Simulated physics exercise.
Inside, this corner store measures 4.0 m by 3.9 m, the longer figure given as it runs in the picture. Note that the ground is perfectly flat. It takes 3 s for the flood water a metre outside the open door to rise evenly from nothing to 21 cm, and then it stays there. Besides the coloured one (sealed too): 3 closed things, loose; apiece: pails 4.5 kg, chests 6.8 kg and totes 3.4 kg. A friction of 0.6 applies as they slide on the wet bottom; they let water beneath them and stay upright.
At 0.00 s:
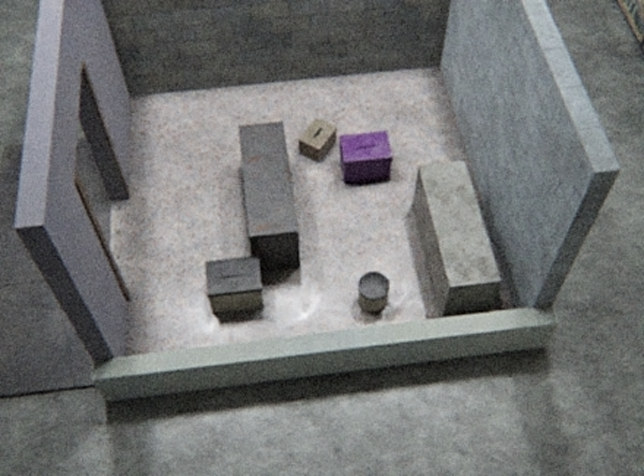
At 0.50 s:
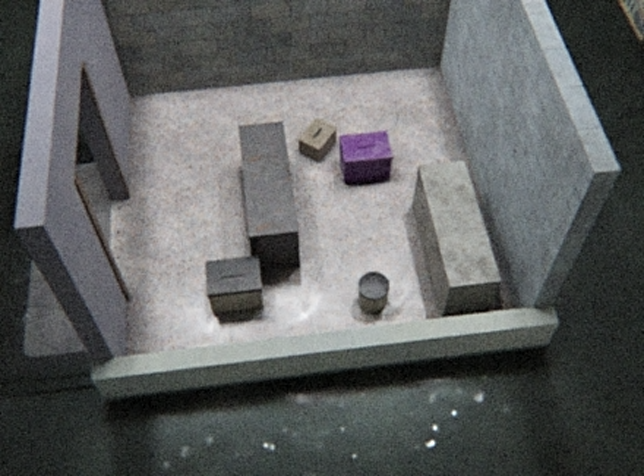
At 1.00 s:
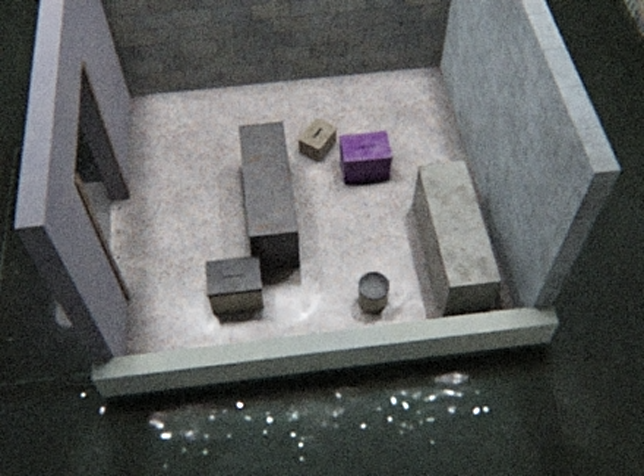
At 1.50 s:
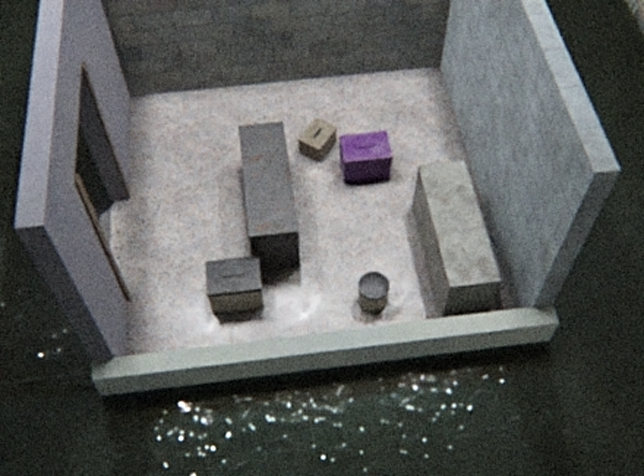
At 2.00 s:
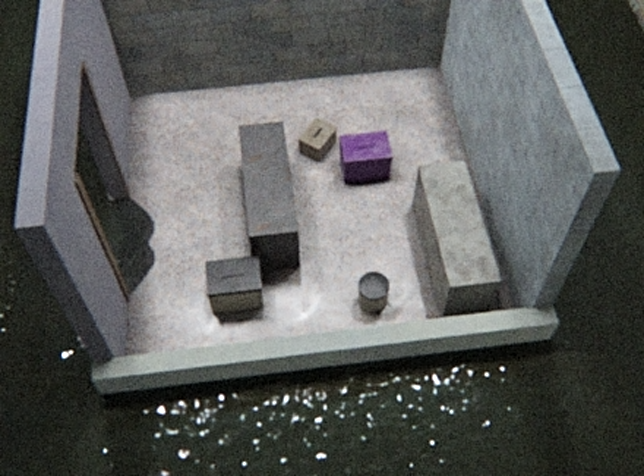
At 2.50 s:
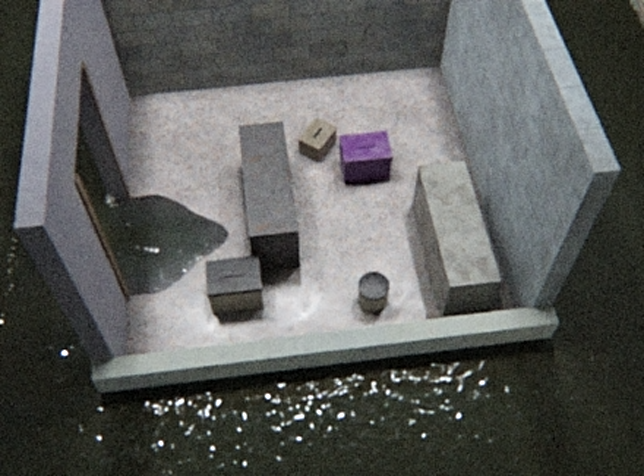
Dark water spread over the ground around the small walled room, glinting along the front, then came through the opening in the left wall and crept across the pale floor while the purple chest stayed still.
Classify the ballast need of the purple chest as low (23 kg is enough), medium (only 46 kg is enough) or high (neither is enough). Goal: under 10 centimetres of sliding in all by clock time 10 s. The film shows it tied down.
Low.
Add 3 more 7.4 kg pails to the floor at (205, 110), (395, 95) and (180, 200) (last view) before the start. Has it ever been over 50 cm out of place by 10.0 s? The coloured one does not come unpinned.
Order as asked: Goes beyond / stays within / goes beyond.
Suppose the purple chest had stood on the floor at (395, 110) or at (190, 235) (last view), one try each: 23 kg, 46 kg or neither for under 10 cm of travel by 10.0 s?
Taking them in turn, the lighter mass keeps it, and only the heavier mass keeps it.
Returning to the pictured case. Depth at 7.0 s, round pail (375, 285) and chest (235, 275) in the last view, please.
Depth approx. 5 cm / 7 cm.
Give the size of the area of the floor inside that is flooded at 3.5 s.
Roughly 3.0 m2.
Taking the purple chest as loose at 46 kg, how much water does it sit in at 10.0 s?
8 cm, roughly.
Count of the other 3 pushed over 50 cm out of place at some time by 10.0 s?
2.
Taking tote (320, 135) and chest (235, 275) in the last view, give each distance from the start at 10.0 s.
30 cm and 140 cm respectively.
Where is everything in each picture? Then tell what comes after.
The first picture shows the purple chest at (366, 146), on the bottom; water covers 0.0 m2; 0 of 4 have shifted.
The second picture shows the purple chest at (366, 146) rests on the ground; 0.0 m2 under water; 0 of 4 have shifted.
The third picture shows the purple chest at (366, 146), on the bottom; 0.0 m2 under water; 0 of 4 have shifted.
The fourth picture shows the purple chest at (366, 146) rests on the ground; water covers 0.0 m2; 0 of 4 have shifted.
The fifth picture shows the purple chest at (366, 146), on the bottom; water covers 0.2 m2; 0 of 4 have shifted.
The sixth picture shows the purple chest at (366, 146), on the bottom; 0.9 m2 under water; 0 of 4 have shifted.
After 3.5 s the purple chest would be 0 cm from its start with 23 kg and 0 cm from its start with 46 kg; 0 cm of water round it then.
After 4.5 s the purple chest would be 0 cm from its start with 23 kg and 0 cm from its start with 46 kg; 0 cm of water round it then.
After 7.0 s the purple chest would be 0 cm from its start with 23 kg and 0 cm from its start with 46 kg; 3 cm of water round it then.
After 10.0 s the purple chest would be 2 cm from its start with 23 kg and 0 cm from its start with 46 kg; 8 cm of water round it then.
